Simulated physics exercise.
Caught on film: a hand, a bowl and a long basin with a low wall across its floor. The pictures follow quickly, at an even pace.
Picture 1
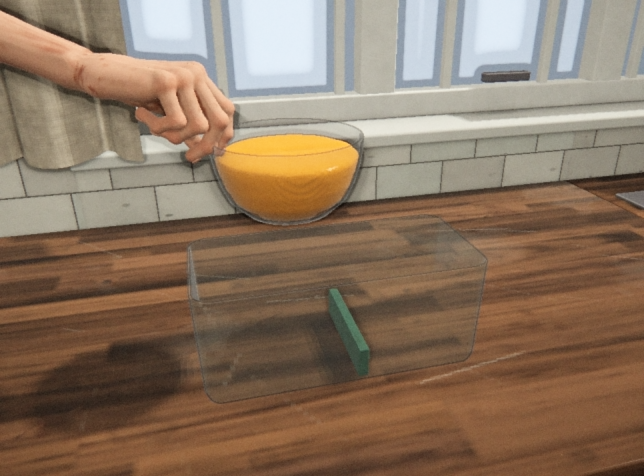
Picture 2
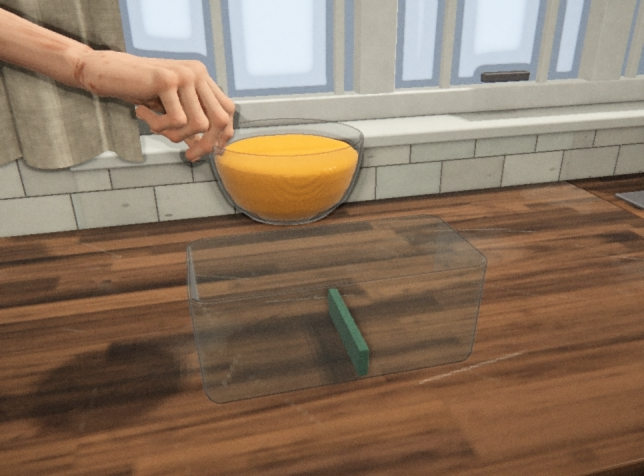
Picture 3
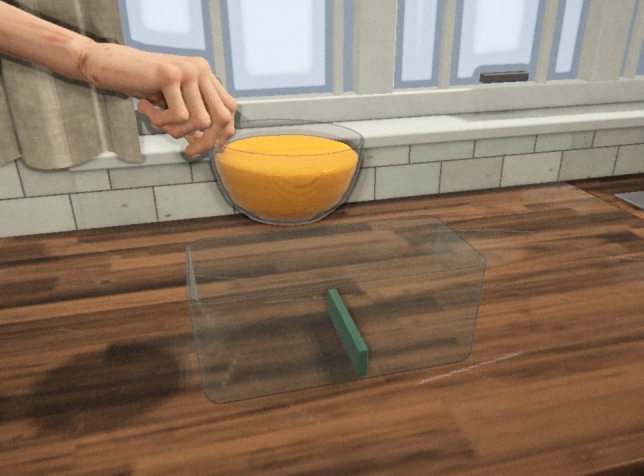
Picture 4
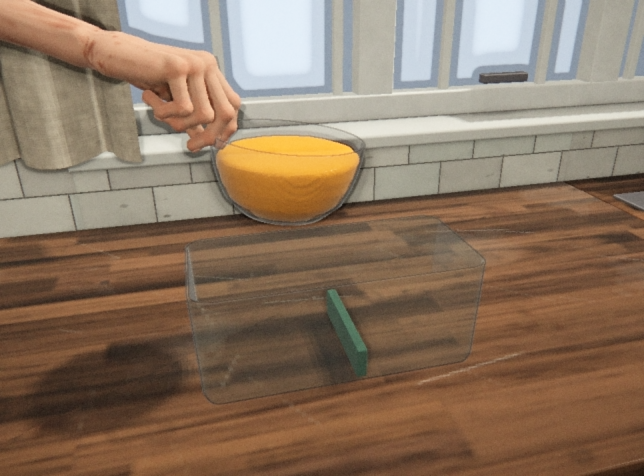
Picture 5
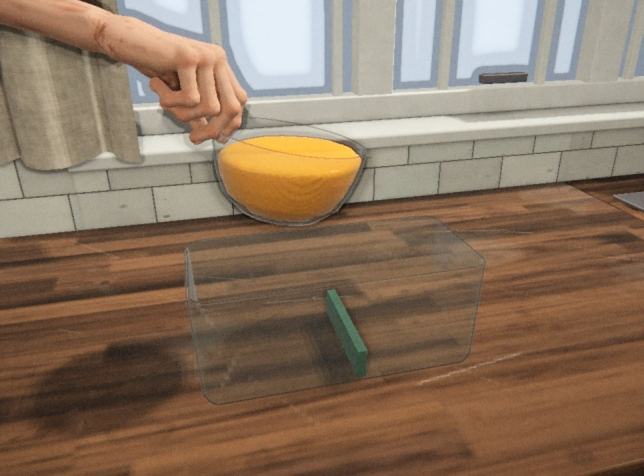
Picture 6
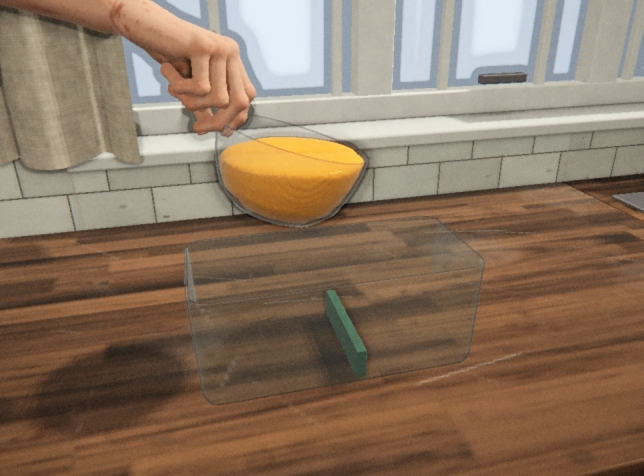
A glass bowl of orange juice tilting gradually to the right as a hand lifts its left rim, above a clear basin with a low green wall.
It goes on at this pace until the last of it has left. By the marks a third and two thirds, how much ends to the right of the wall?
In the end above two thirds is right of the wall.
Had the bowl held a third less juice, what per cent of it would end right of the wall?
Roughly 85 in a hundred.
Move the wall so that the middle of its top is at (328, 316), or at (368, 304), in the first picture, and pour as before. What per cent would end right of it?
The first gives 90 %, the second 75 %.
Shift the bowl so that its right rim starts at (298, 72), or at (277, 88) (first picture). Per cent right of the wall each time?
About 65 and 45 per cent.
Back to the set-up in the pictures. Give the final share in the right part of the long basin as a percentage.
It comes to 80 per cent or so.
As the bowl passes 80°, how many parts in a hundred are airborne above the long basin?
About 30 per cent.
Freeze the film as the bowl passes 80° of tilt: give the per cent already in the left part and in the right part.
The left part 0 per cent, the right part 35.
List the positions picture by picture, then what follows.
It leans 0°; its right rim is at (359, 132); the juice meets the walls at (214, 157) and (354, 146); the long basin's rim runs from (189, 271) to (461, 238); the wall's top is at (347, 318), in the first picture.
It leans 1°; its right rim is at (359, 133); the juice meets the walls at (214, 156) and (354, 146), in the second picture.
It leans 3°; its right rim is at (359, 136); the juice meets the walls at (214, 155) and (353, 148), in the third picture.
It leans 7°; its right rim is at (360, 141); the juice meets the walls at (215, 155) and (354, 149), in the fourth picture.
It leans 12°; its right rim is at (362, 148); the juice meets the walls at (217, 155) and (356, 151), in the fifth picture.
It leans 18°; its right rim is at (362, 157); the juice meets the walls at (219, 157) and (359, 152), in the sixth picture.
A moment on, the bowl is tipped on its side and 36 per cent is still to pour, 0 is left of the wall and 34 right of it.
Next, the bowl is tipped right over and 1 per cent is still to pour, 13 is left of the wall and 83 right of it.
Then the bowl is tipped right over and 0 per cent is still to pour, 15 is left of the wall and 85 right of it.
Later the bowl is tipped right over and 0 per cent is still to pour, 18 is left of the wall and 81 right of it.
Finally, 20 per cent lies left of the wall, 80 right of it and 0 outside.
